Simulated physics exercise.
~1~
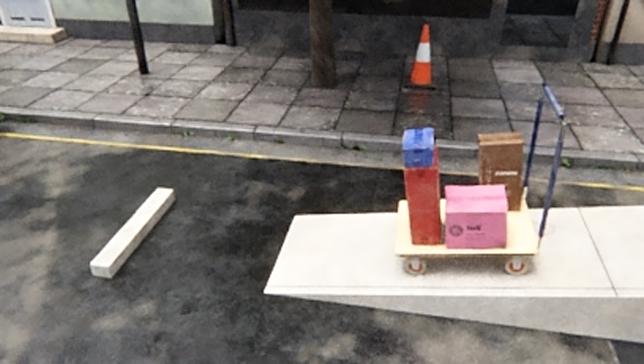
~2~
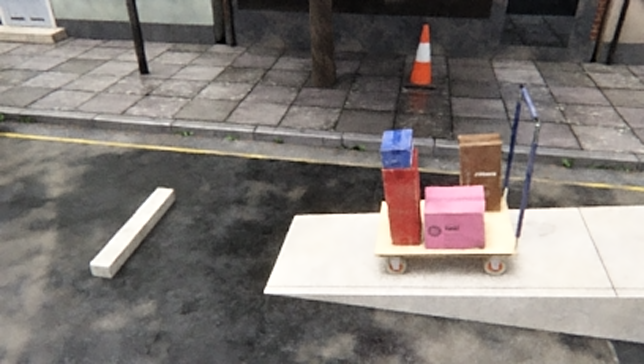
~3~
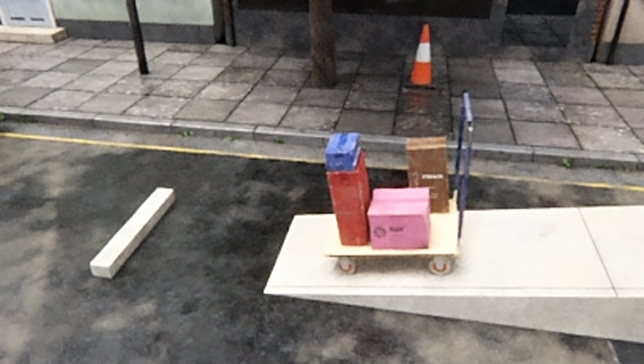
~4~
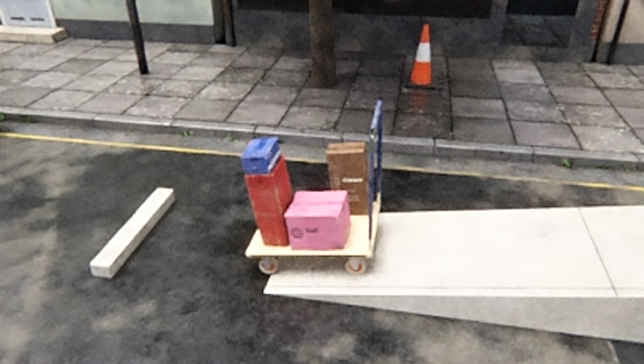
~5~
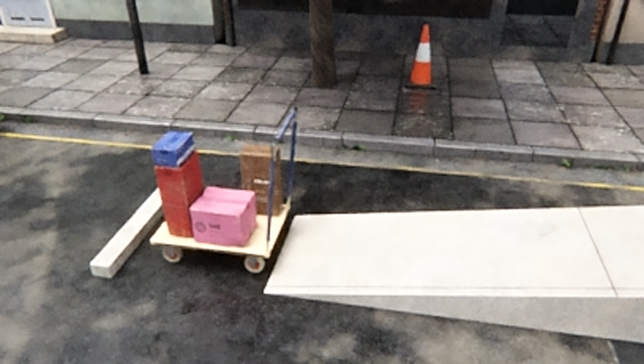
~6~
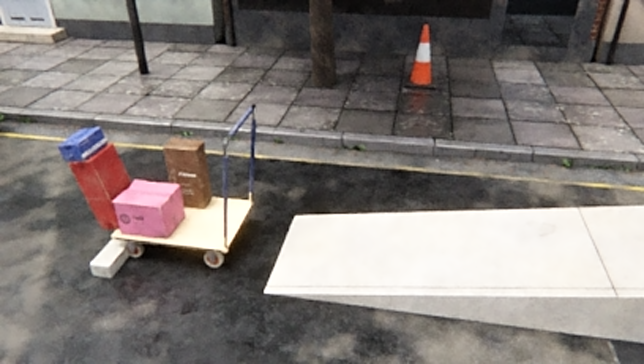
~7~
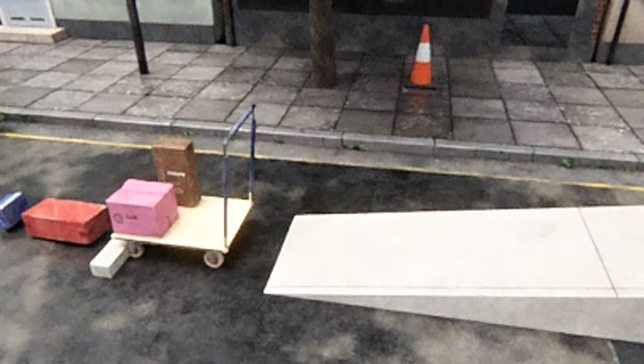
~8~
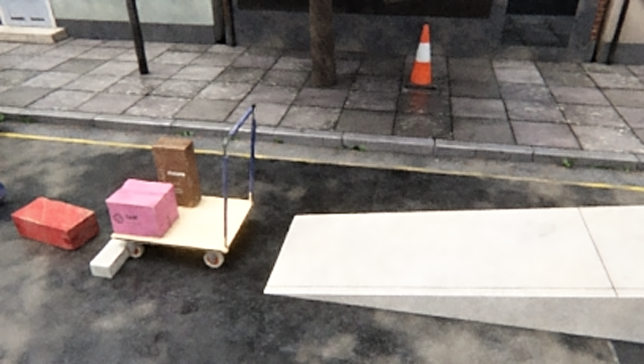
On a street beside a paved sidewalk, a loaded trolley rolled left down a ramp and stopped at a low kerb, pitching the red box and blue parcel off onto the road while the pink and brown boxes slid forward but stayed upright aboard.
